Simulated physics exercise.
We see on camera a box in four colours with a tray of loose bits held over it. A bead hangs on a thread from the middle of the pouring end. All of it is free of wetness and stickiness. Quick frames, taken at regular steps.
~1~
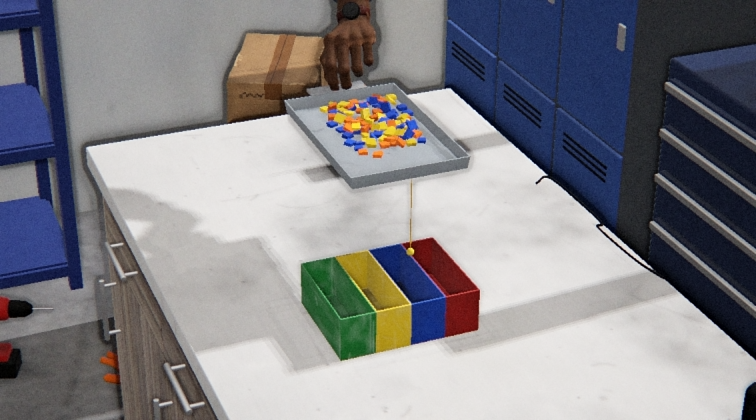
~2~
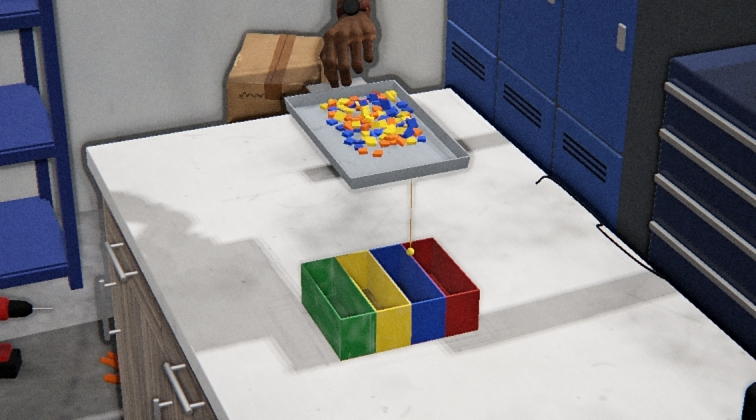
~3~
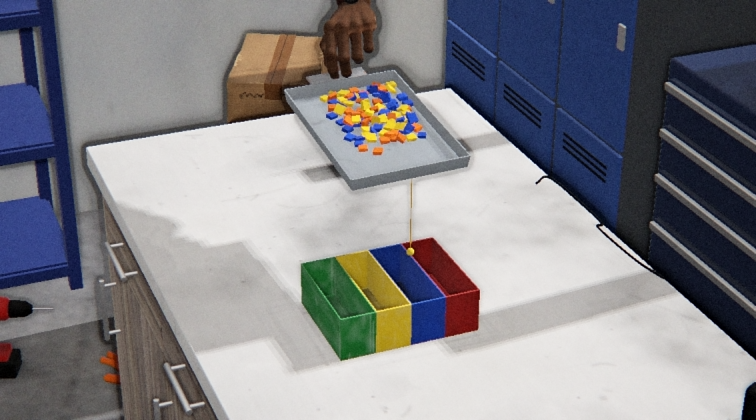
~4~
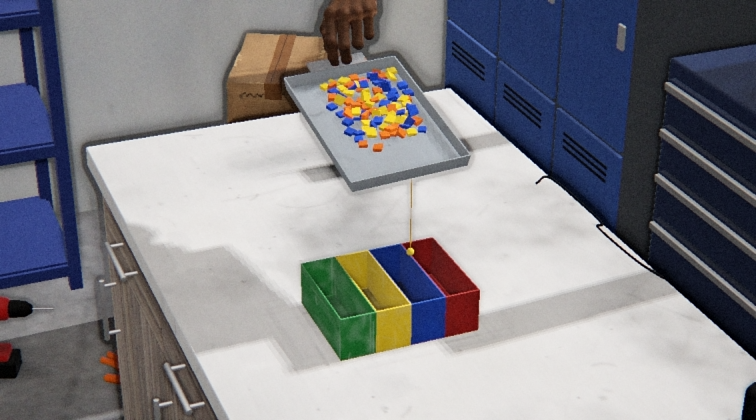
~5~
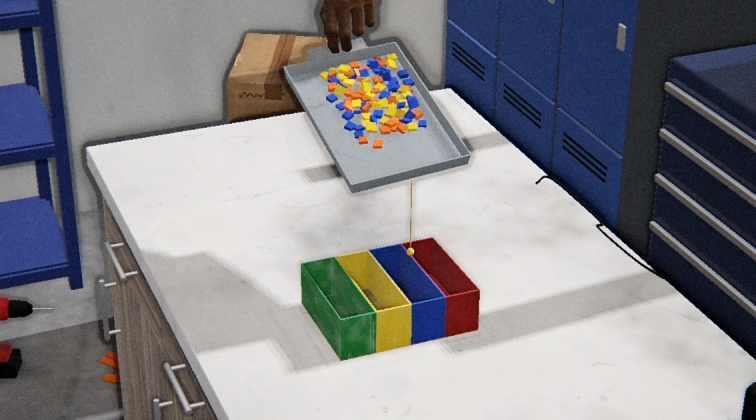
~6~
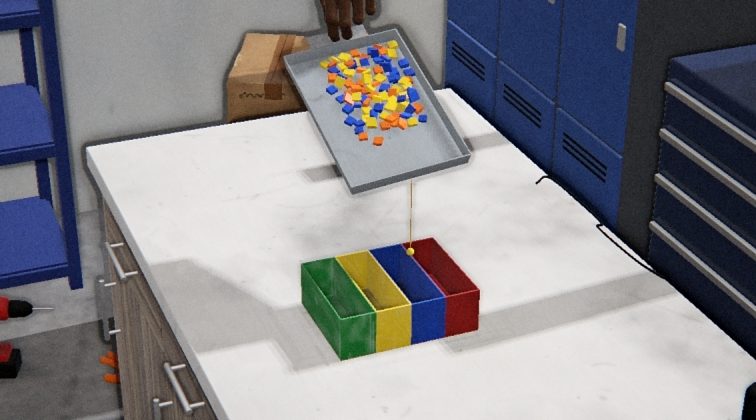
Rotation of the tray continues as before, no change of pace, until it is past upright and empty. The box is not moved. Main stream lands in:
Yellow.
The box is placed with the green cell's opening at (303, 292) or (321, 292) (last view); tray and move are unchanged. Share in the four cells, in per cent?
First about 90, then 100 per cent.
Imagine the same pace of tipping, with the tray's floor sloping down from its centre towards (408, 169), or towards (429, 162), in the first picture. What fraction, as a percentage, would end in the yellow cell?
In order: About 10, then 0 percent.
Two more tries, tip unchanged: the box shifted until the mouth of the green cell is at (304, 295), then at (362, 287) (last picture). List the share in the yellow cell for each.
First position: Some 10 %; second position: Some 40 %.
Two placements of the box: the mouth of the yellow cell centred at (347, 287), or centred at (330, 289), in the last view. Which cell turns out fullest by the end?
For the first position it is blue, and for the second it is that blue cell.
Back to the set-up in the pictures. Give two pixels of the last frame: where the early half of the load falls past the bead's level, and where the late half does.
Close to (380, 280), then close to (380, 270).
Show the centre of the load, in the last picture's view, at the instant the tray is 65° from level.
The load's middle is around (381, 173).
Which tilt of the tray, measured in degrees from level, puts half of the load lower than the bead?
Roughly 95 degrees from level.
Shortly afterwards, tray tipped steeply; the bulk on the tray; a little falling or outside the box.
Next, tray tipped past a quarter turn; near a third on the tray; near a third in the yellow cell; a little in the green cell; a little in the blue cell; only a few in the red cell; a little falling or outside the box.
Some moments later, tray tipped past a quarter turn; near half in the yellow cell; near a quarter in the blue cell; a little in the green cell; a little in the red cell; a little falling or outside the box.
In the end, tray tipped past a quarter turn; near half in the yellow cell; near a quarter in the blue cell; a little in the green cell; a little in the red cell; a little outside the box.
